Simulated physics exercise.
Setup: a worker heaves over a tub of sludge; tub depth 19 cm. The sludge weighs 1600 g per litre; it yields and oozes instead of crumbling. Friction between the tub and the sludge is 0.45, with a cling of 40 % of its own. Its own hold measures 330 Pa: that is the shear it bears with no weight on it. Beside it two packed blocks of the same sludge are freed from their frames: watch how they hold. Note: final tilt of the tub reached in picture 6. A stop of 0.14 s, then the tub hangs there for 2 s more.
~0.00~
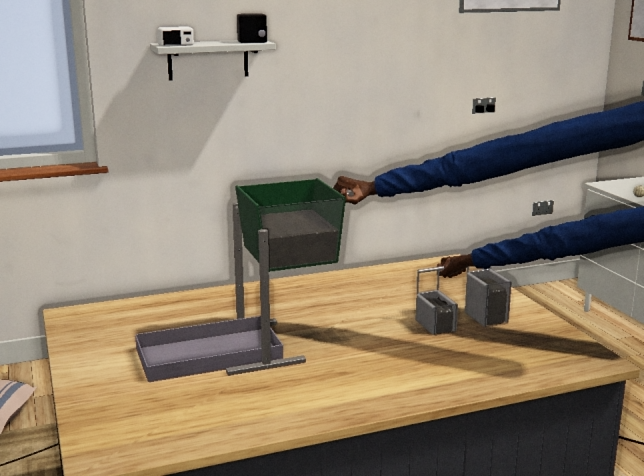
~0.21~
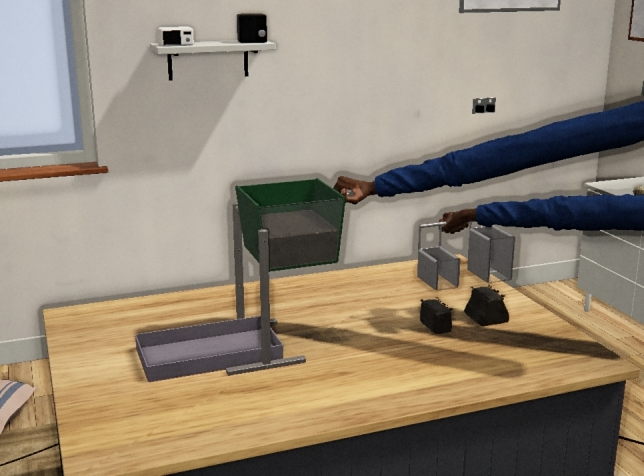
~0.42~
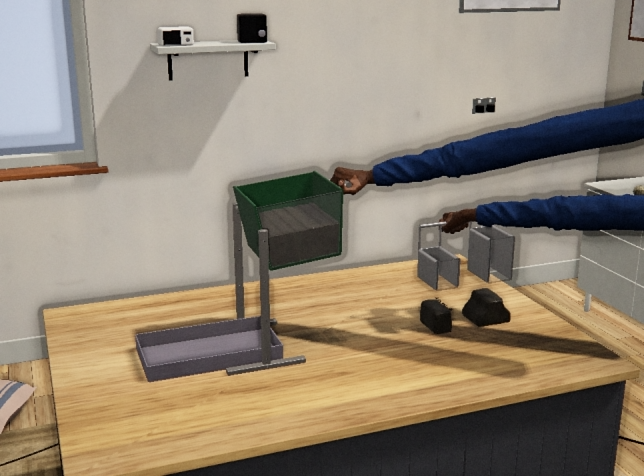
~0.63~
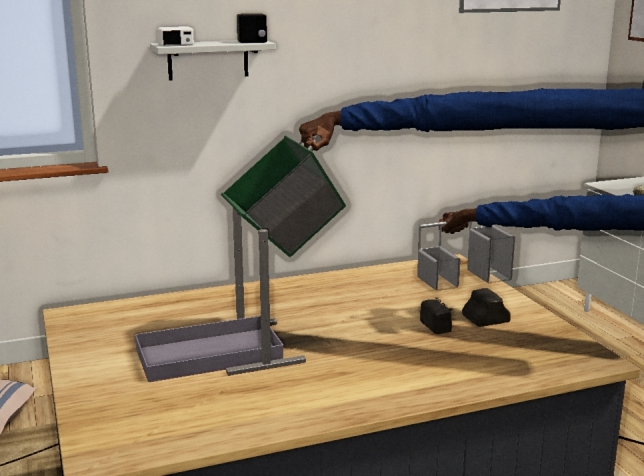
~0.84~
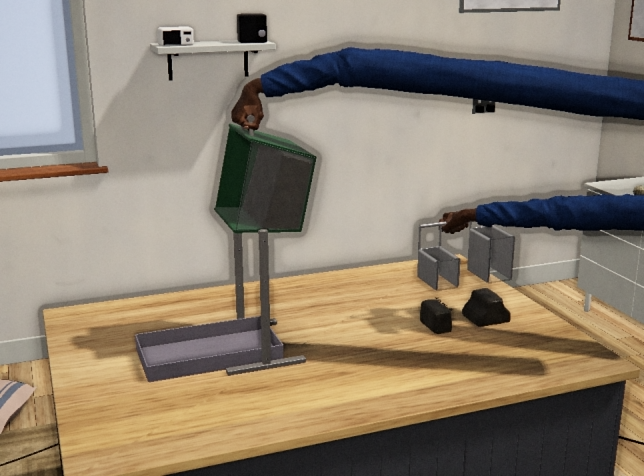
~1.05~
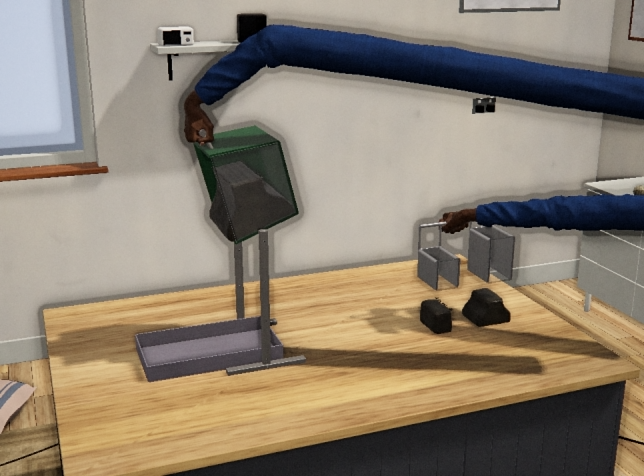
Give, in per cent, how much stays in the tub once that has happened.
Roughly 0 out of 100.
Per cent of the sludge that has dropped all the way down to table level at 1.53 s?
About 65 %.
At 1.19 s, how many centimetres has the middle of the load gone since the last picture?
Looks like around 11 cm to me.
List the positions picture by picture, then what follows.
The first frame shows handle-side rim at (343, 198), tilt 0 degrees; highest point of the sludge at (298, 234); test blocks 8.0 cm, 12 cm high (left to right).
The second frame shows handle-side rim at (343, 198), tilt 0 degrees; highest point of the sludge at (298, 234); test blocks 7.8 cm, 9.6 cm high (left to right).
The third frame shows handle-side rim at (340, 191), tilt 5 degrees; highest point of the sludge at (334, 224); test blocks 7.7 cm, 8.8 cm high (left to right).
The fourth frame shows handle-side rim at (310, 154), tilt 38 degrees; highest point of the sludge at (325, 184); test blocks 7.7 cm, 8.8 cm high (left to right).
The fifth frame shows handle-side rim at (251, 142), tilt 78 degrees; highest point of the sludge at (287, 155); test blocks 7.7 cm, 8.8 cm high (left to right).
The sixth frame shows handle-side rim at (211, 158), tilt 104 degrees; highest point of the sludge at (259, 179); test blocks 7.7 cm, 8.8 cm high (left to right).
By 1.19 s, the tub is at 104 degrees and holds 43 %.
By 1.36 s, the tub is at 104 degrees and holds 17 %.
By 1.53 s, the tub is at 104 degrees and holds 0 %.
By 1.70 s, the tub is at 104 degrees and holds 0 %.
By 3.05 s, at the end, the tub is at 104 degrees and holds 0 %.
